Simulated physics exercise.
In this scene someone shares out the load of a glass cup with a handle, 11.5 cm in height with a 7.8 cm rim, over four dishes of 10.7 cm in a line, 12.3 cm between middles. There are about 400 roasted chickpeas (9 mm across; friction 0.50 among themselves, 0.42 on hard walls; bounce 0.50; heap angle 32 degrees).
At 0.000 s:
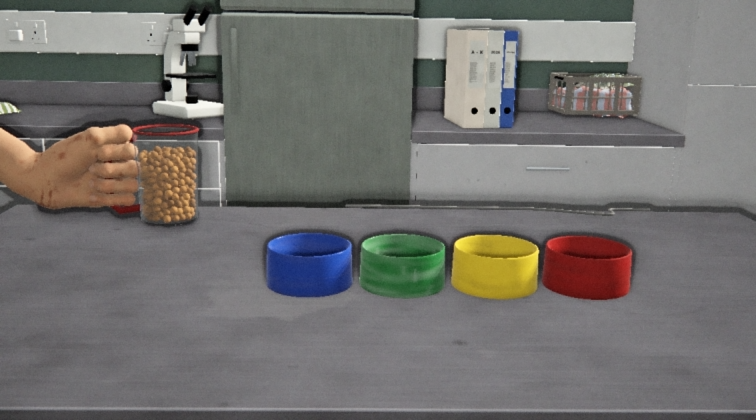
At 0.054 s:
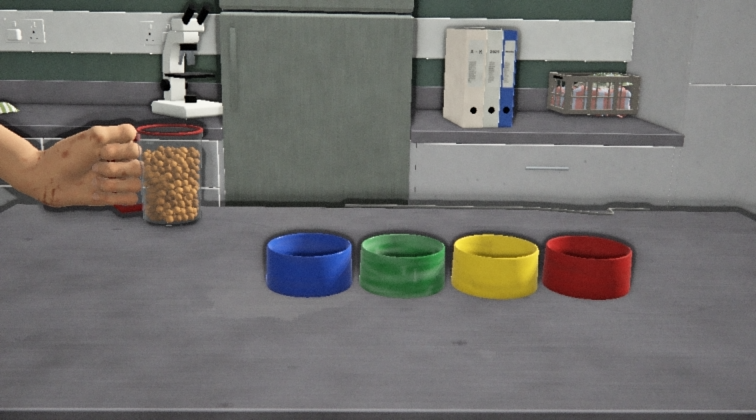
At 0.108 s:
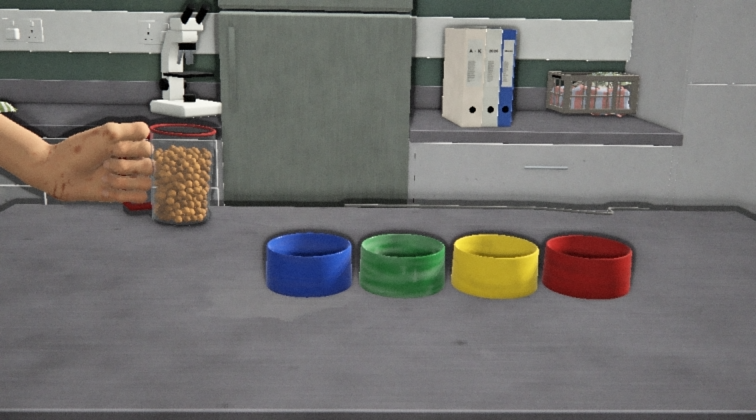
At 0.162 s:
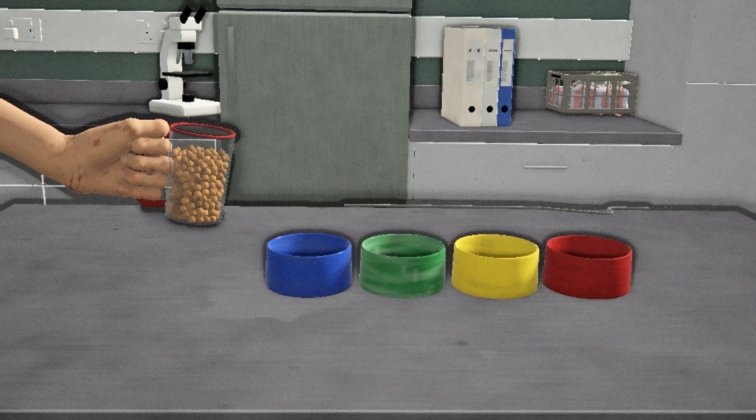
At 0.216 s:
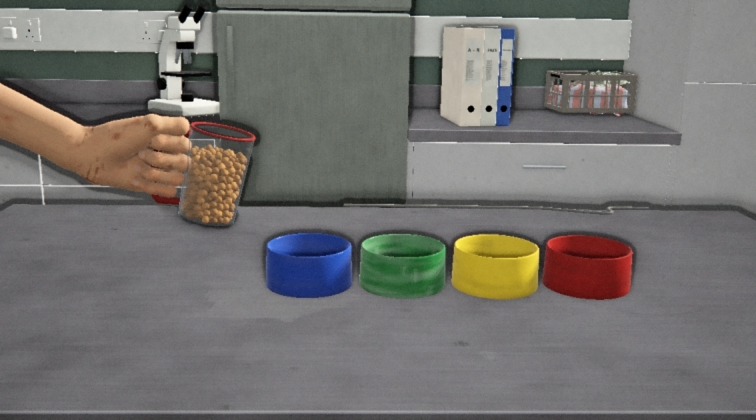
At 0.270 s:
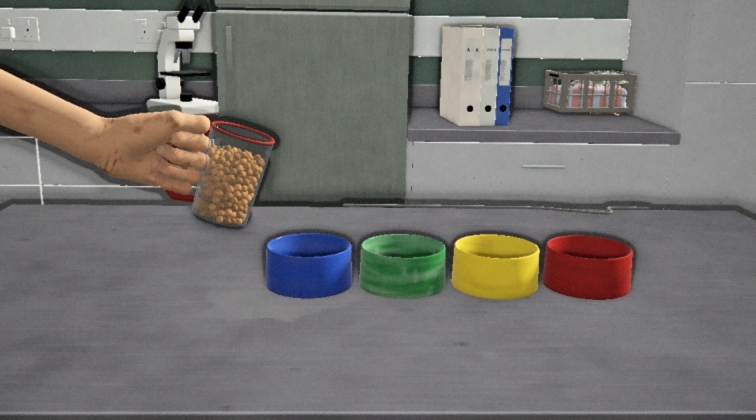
In a laboratory with a microscope, binders and a rack of tubes on the back counter, a still camera looks across a grey worktop. Four round dishes stand in a row, blue, green, yellow and red from left to right, while a hand at the left holds a clear, red-rimmed cup of roasted chickpeas. The hand moves the cup a short way right, gradually tilting it toward the dishes.
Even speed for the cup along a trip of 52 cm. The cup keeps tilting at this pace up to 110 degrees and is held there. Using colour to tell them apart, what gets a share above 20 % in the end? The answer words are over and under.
Red: Over. Blue: Under. Green: Under. Yellow: Under. Counter: Over.
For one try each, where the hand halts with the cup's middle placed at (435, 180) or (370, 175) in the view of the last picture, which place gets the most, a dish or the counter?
Yellow; green.
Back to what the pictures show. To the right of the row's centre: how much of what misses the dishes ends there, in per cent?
Roughly 100 %.
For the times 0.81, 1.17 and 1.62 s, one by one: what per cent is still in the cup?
Roughly 100, then 100, then 35.
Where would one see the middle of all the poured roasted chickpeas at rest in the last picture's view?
When it all comes to rest, the middle is near (607, 273).
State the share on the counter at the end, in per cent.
I'd reckon around 30 per cent.
After 0.81 s, tilt 61 degrees; cup holds 100 %.
After 1.17 s, tilt 90 degrees; cup holds 100 %.
Then, at 1.62 s, tilt 110 degrees; cup holds 35 %, red 40 %.
In the end, at 2.9 s, red 70 %, blue 0 %, green 0 %, yellow 0 %, counter 30 %.
